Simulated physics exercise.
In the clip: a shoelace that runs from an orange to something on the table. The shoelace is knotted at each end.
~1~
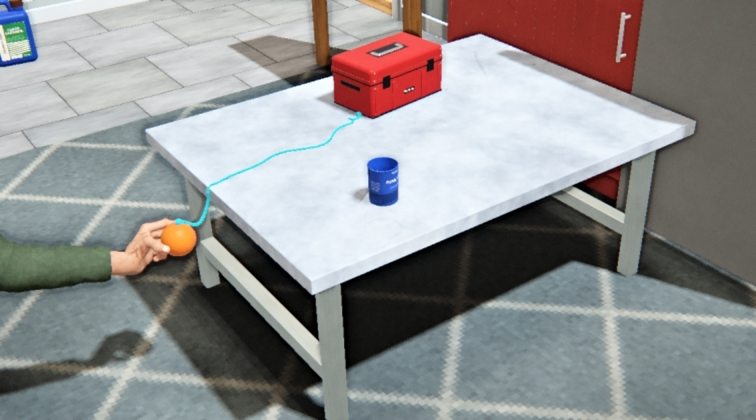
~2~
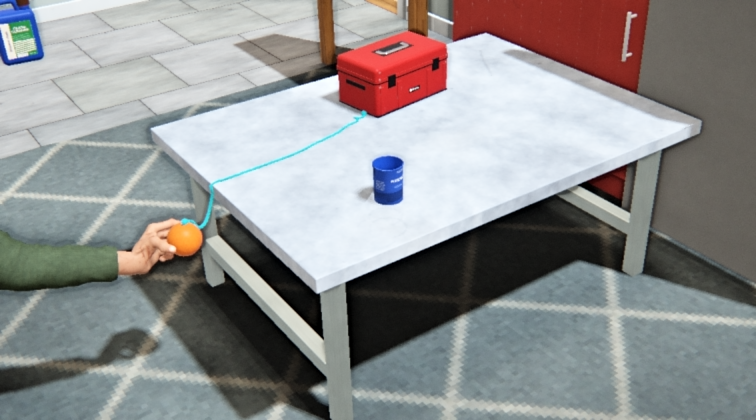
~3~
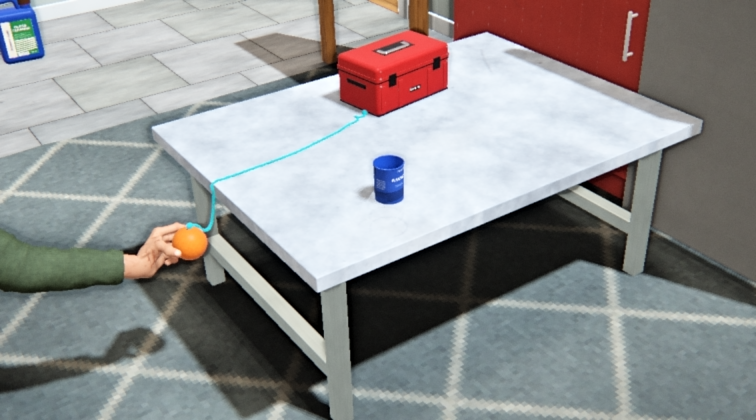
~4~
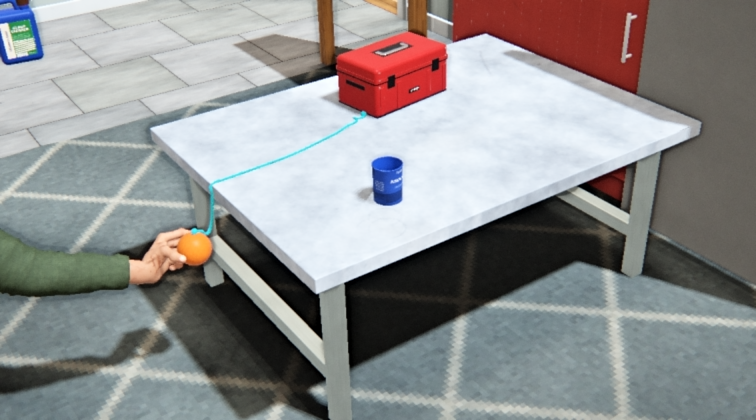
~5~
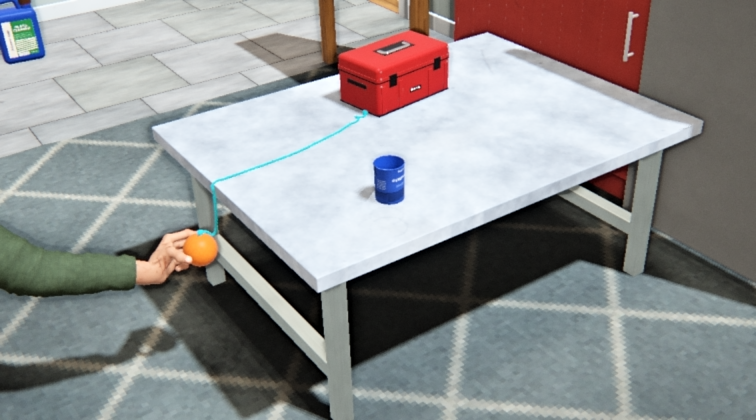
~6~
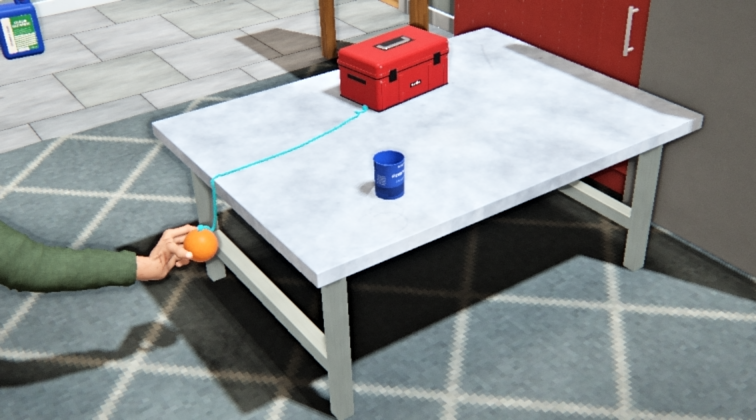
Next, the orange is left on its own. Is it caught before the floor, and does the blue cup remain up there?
Well, the orange stays aloft; as for the blue cup, it holds its position.
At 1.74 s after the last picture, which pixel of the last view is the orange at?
Close to (229, 261).
Then, 0.80 s after the last picture, orange below the edge near (204, 253); toolbox shifted a little; cup unmoved.
Then, 1.74 s after the last picture, orange below the edge near (229, 261); toolbox shifted a little; cup unmoved.
At rest, orange below the edge near (243, 254); toolbox shifted a little; cup unmoved. The orange ends up dangling and the blue cup keeps its place.
